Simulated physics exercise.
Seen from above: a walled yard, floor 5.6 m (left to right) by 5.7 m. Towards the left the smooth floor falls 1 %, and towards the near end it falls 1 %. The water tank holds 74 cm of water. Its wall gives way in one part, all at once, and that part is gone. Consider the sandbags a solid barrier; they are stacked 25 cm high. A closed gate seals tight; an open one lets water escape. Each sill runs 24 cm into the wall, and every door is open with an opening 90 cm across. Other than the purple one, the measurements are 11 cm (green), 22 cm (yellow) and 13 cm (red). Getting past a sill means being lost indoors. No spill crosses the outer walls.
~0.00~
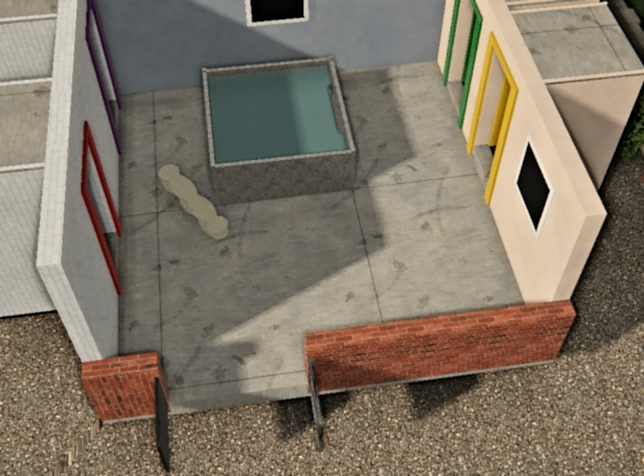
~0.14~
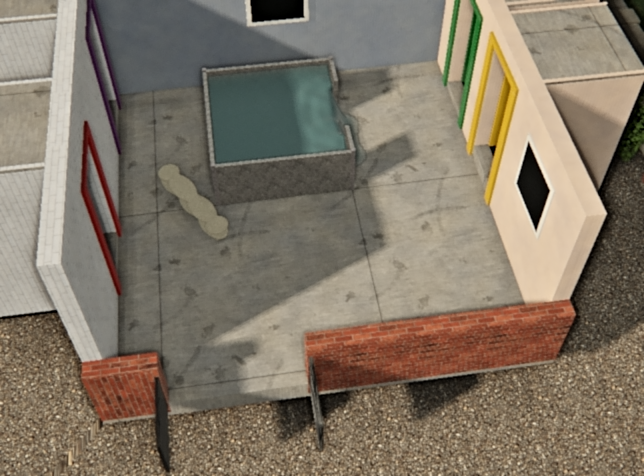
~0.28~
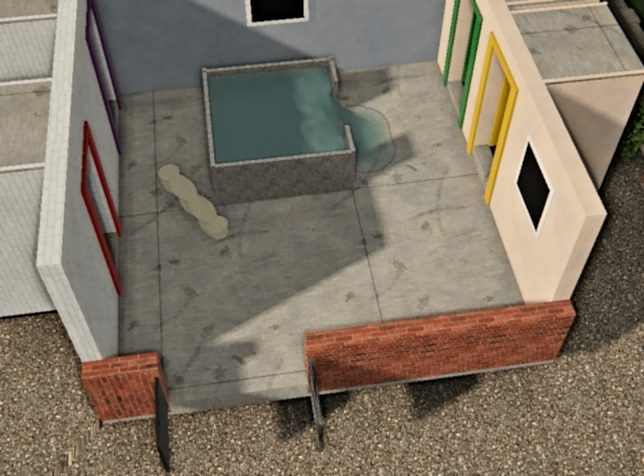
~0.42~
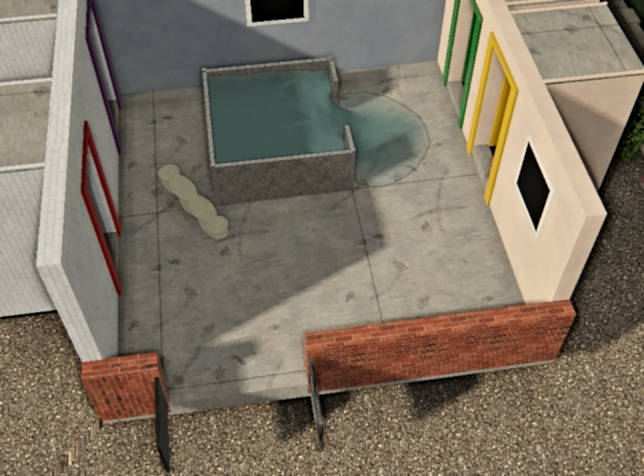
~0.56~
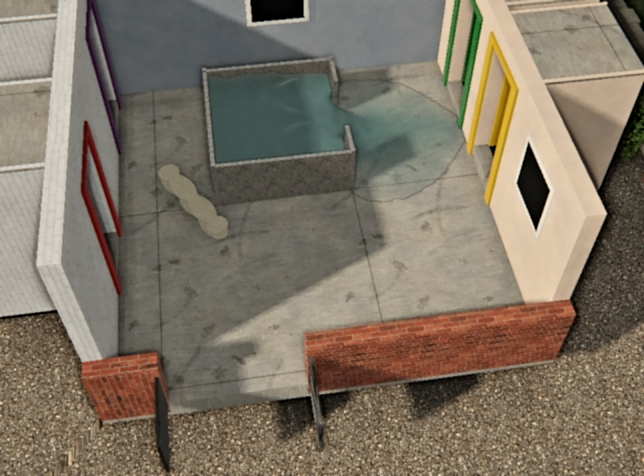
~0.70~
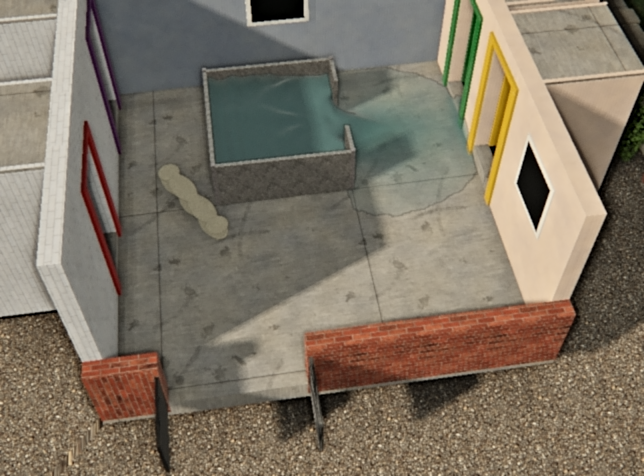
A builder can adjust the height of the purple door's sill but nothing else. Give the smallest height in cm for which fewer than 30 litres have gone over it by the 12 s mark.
About 8.5 cm.
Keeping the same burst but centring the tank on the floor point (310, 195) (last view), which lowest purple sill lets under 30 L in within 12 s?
In that case about 10.5 cm.
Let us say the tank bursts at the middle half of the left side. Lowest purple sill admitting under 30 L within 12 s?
About 36 cm.
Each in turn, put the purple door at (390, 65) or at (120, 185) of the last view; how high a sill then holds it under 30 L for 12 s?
First place around 14.5 cm, second around 8.0 cm.
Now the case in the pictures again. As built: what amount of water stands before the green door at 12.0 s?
It comes to about 5.0 centimetres deep.
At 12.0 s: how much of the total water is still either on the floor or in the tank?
Roughly 74 %.
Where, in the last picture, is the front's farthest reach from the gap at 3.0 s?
In the last picture, around (536, 335).
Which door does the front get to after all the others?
That would be the red door.
After 1.4 s water covers 25 % of the floor, deepest (38 cm) near (465, 137); it has not reached the purple door.
After 3.0 s water covers 40 % of the floor, deepest (28 cm) near (524, 337); it has not reached the purple door.
After 12.0 s water covers 95 % of the floor, deepest (14 cm) near (119, 393); 8 cm at the purple door, 0 litres in over its 24 cm sill.
At the purple door as built, the water arrived by 4.5 s and peaked near 12 cm at 5.4 s.
With a sill of 7 cm, 55 litres would have come in within the 12 s; with 9.5 cm, 20 litres. So under 30 litres takes about 8.5 cm.
